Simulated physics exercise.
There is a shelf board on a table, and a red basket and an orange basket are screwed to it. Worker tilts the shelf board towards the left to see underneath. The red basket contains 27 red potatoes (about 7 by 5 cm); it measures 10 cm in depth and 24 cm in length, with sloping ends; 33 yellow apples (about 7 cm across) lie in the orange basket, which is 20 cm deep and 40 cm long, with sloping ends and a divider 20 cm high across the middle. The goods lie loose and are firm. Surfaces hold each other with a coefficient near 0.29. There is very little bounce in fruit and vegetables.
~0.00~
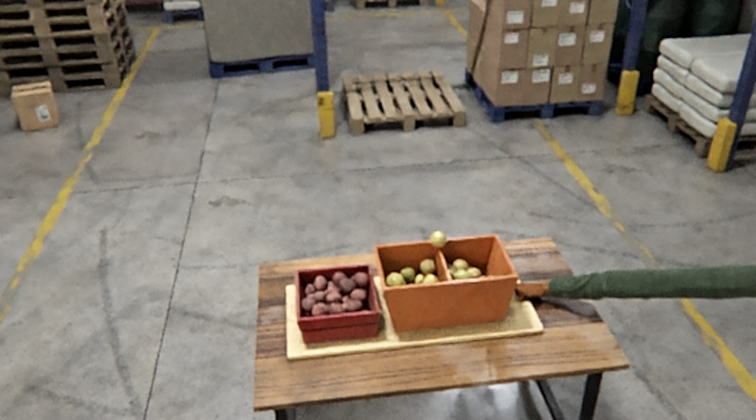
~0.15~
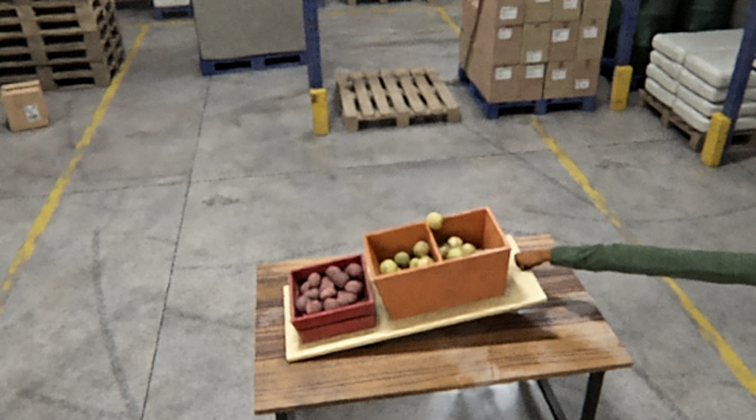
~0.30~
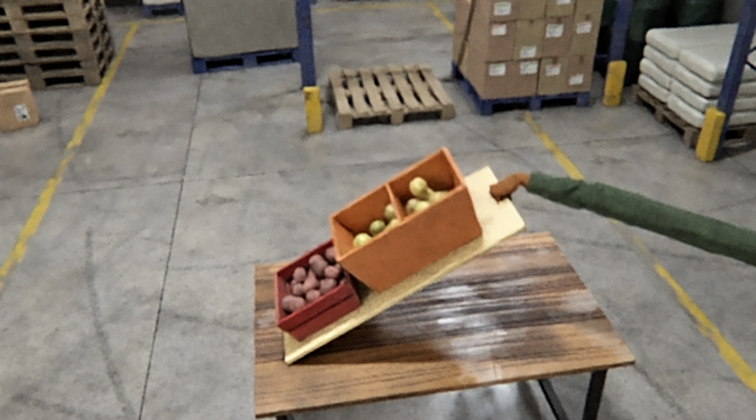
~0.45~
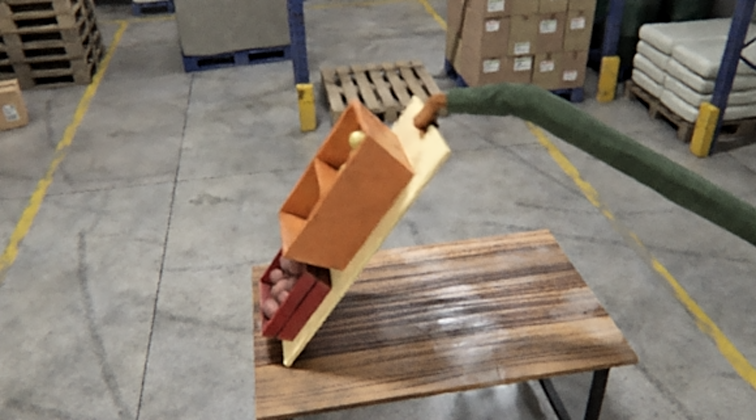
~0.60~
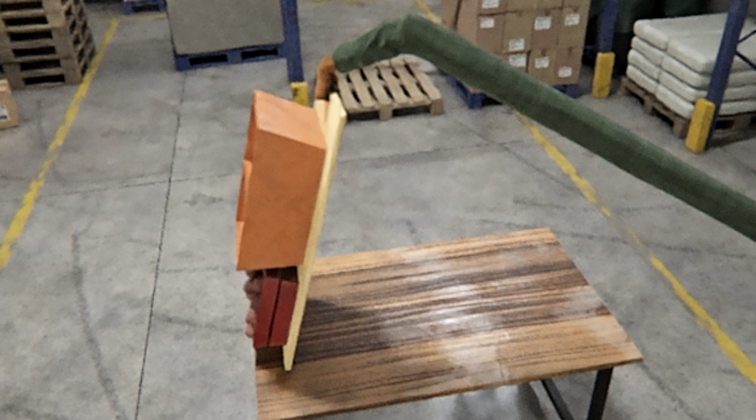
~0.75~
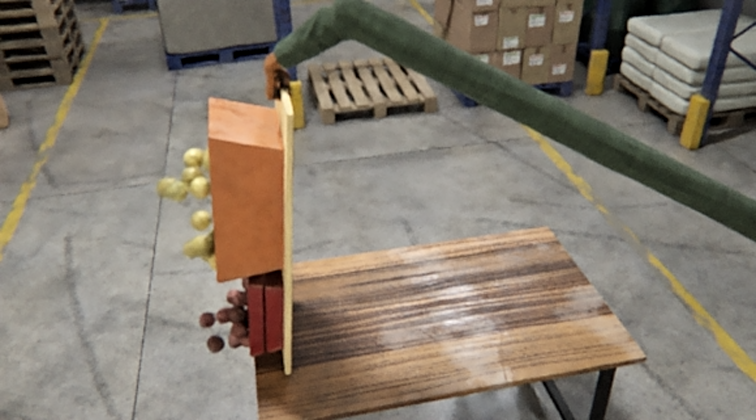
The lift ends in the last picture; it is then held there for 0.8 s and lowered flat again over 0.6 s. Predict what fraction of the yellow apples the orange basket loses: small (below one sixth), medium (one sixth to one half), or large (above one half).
The loss is large.
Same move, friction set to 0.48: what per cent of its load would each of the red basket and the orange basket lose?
Then the red basket sheds 90 per cent, while the orange basket sheds 100 per cent.
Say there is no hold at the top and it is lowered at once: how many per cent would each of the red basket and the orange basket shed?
Red basket 70%, orange basket 100%.
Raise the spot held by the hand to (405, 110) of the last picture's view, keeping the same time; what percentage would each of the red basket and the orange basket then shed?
Red basket 10%, orange basket 0%.
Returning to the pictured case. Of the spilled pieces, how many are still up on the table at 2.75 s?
Estimated count: 1.
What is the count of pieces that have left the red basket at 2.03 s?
Red basket: About 20.
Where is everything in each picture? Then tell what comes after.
In the first frame (we follow the rim corner now nearest the camera; the camera moves round a little), orange basket at (386, 289); red basket at (300, 319); tilt 0°; nothing out yet.
In the second frame, orange basket at (375, 278); red basket at (293, 320); tilt 9°.
In the third frame, orange basket at (340, 259); red basket at (279, 323); tilt 30°.
In the fourth frame, orange basket at (284, 254); red basket at (262, 332); tilt 54°.
In the fifth frame, orange basket at (236, 267); red basket at (253, 344); tilt 75°.
In the sixth frame, orange basket at (217, 279); red basket at (250, 353); tilt 84°; 17 out, the lowest potato at (216, 343).
After 1.07 s, tilt 84°; 19 of 27 out of the red basket and 29 of 33 out of the orange basket.
After 1.47 s, tilt 84°; 20 of 27 out of the red basket and 30 of 33 out of the orange basket.
After 2.03 s, tilt 9°; 22 of 27 out of the red basket and 33 of 33 out of the orange basket.
When it is over (at 2.75 s), 22 of 27 out of the red basket and 33 of 33 out of the orange basket. Asked share, 33 of 33, 100 per cent.
